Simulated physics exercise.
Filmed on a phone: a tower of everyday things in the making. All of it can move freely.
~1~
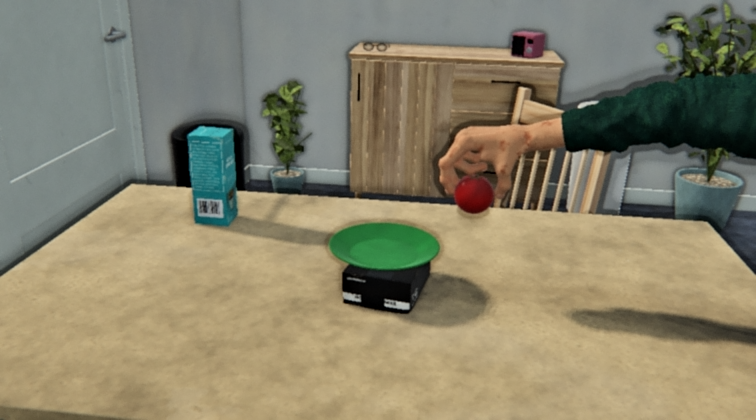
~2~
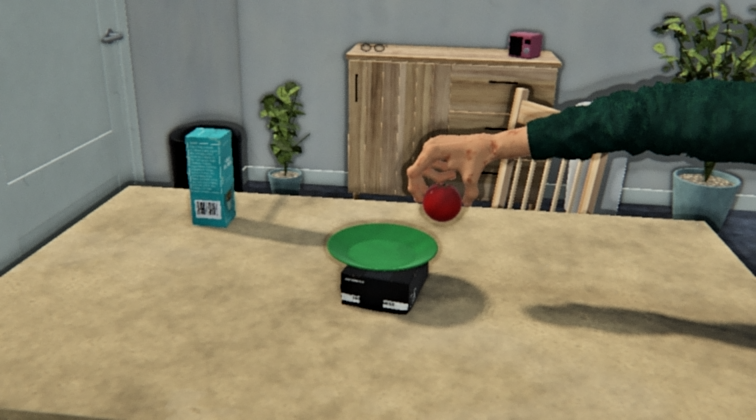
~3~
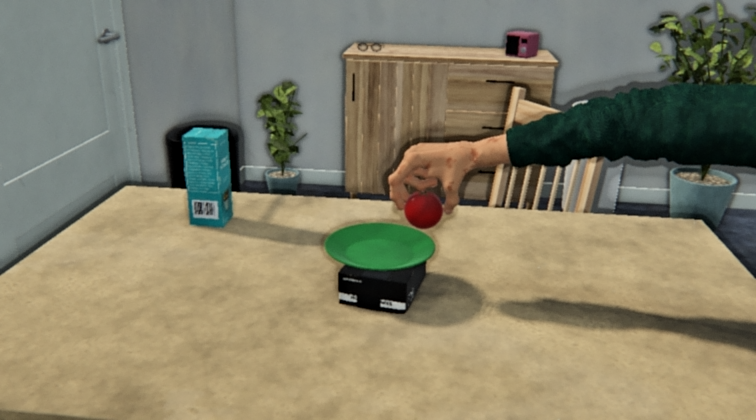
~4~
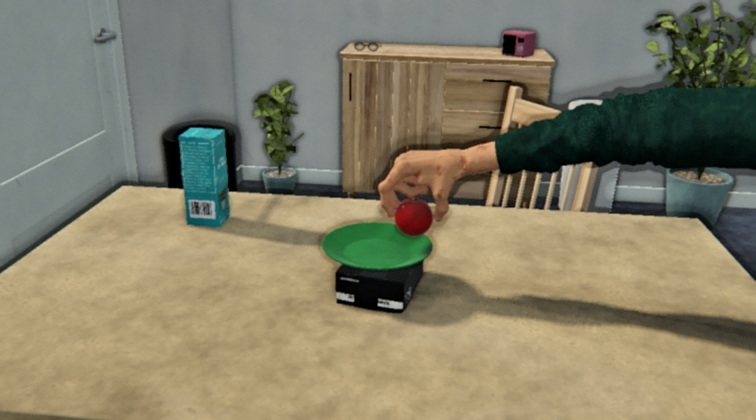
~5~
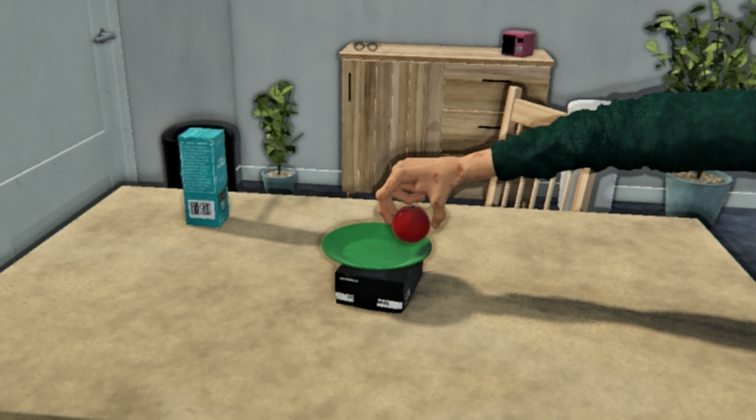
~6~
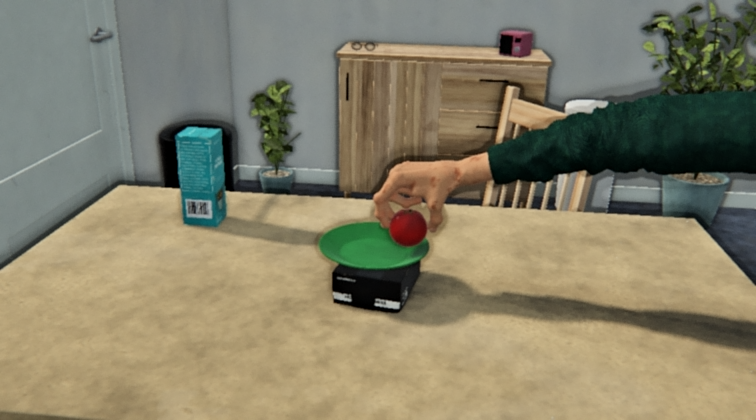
A red tomato moves left in a hand and lowers to the green plate.
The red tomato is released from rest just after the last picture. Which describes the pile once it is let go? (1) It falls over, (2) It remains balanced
The answer is 2.
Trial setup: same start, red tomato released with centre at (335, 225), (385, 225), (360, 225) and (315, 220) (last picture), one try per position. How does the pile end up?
Try one: It stands firm; try two: It stands firm; try three: It stands firm; try four: It topples.
Then, 0.30 s after the last picture, nothing has stirred.
Then, 0.80 s after the last picture, red tomato resting near (408, 228).
At rest, all 4 in place. Seen from the same camera at the end, red tomato near (408, 228). The pile holds.
